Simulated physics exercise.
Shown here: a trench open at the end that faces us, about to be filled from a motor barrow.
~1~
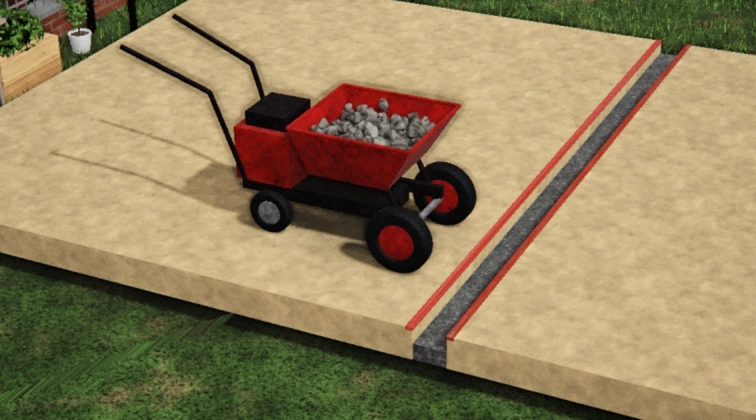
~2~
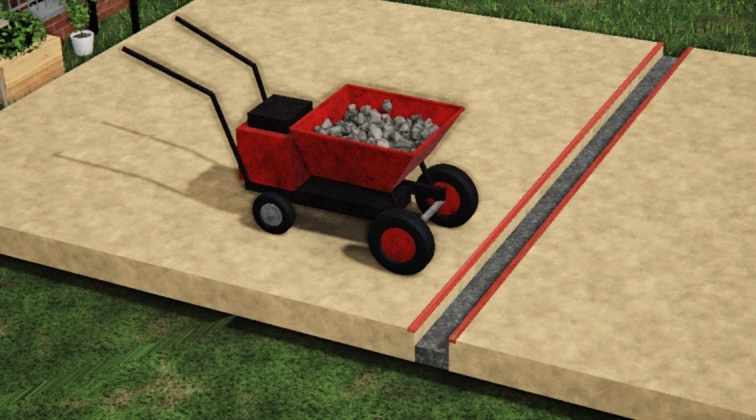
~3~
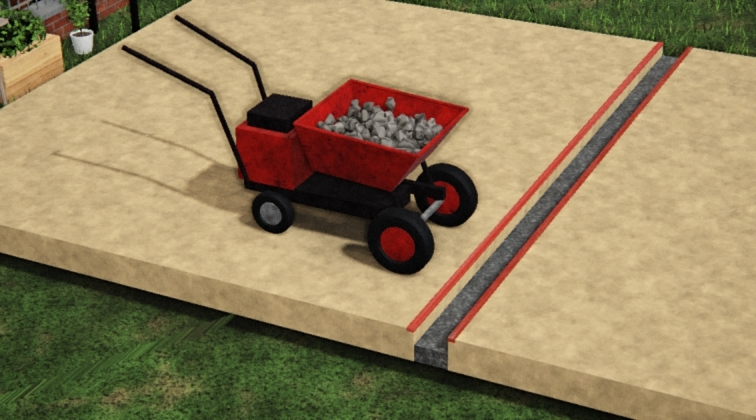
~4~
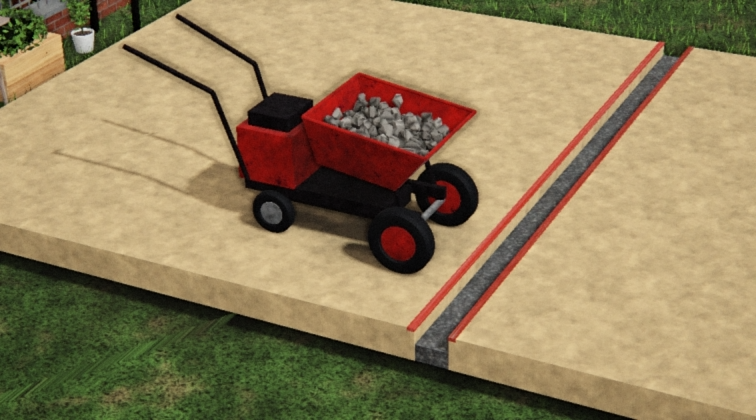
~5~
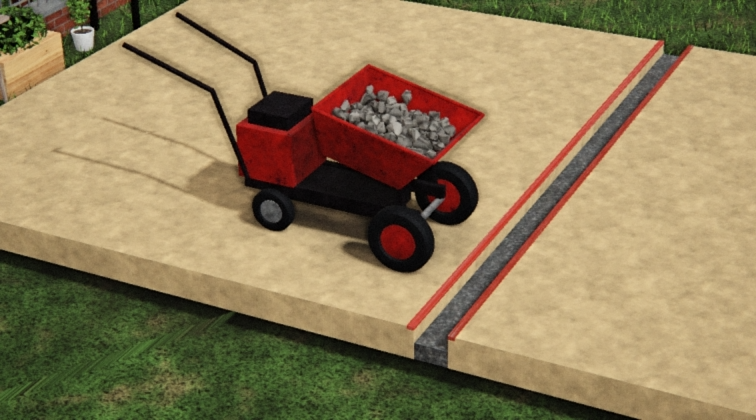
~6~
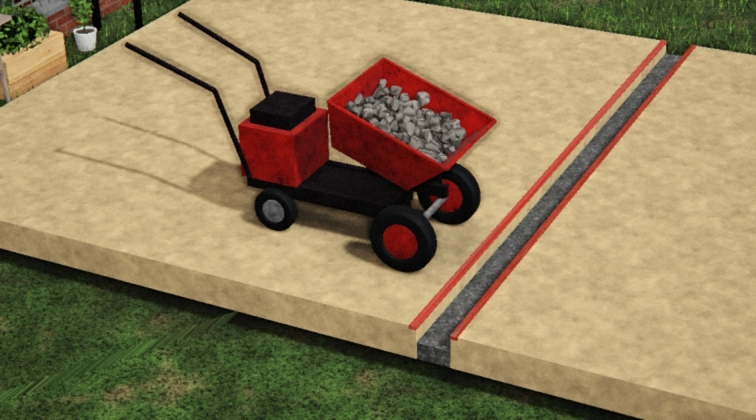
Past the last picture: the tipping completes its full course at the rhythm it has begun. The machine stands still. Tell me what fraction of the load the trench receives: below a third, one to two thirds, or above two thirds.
Ends up short of a third.
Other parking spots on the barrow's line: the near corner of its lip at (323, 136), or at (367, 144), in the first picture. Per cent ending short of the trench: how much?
Try 1: 50 %. Try 2: 0 %.
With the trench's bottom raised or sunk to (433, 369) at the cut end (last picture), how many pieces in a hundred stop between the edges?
Estimate: Approx. 0 per cent.
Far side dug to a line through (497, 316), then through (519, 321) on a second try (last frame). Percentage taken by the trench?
Roughly 40 % and 70 %.
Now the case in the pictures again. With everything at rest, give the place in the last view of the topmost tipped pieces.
Close to (543, 249).
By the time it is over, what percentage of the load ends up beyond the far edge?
Roughly 85 percent of the pieces, I think.
Just after the last frame, skip tipped steeply; every one in the skip.
A moment on, skip tipped right over; the larger part in the skip; roughly a quarter beyond it; just a few falling.
Further on, skip tipped right over; about a tenth in the skip; just a few in or heaped over the trench; the larger part beyond it.
When it is over, skip tipped right over; about a tenth in the skip; just a few in or heaped over the trench; the larger part beyond it.
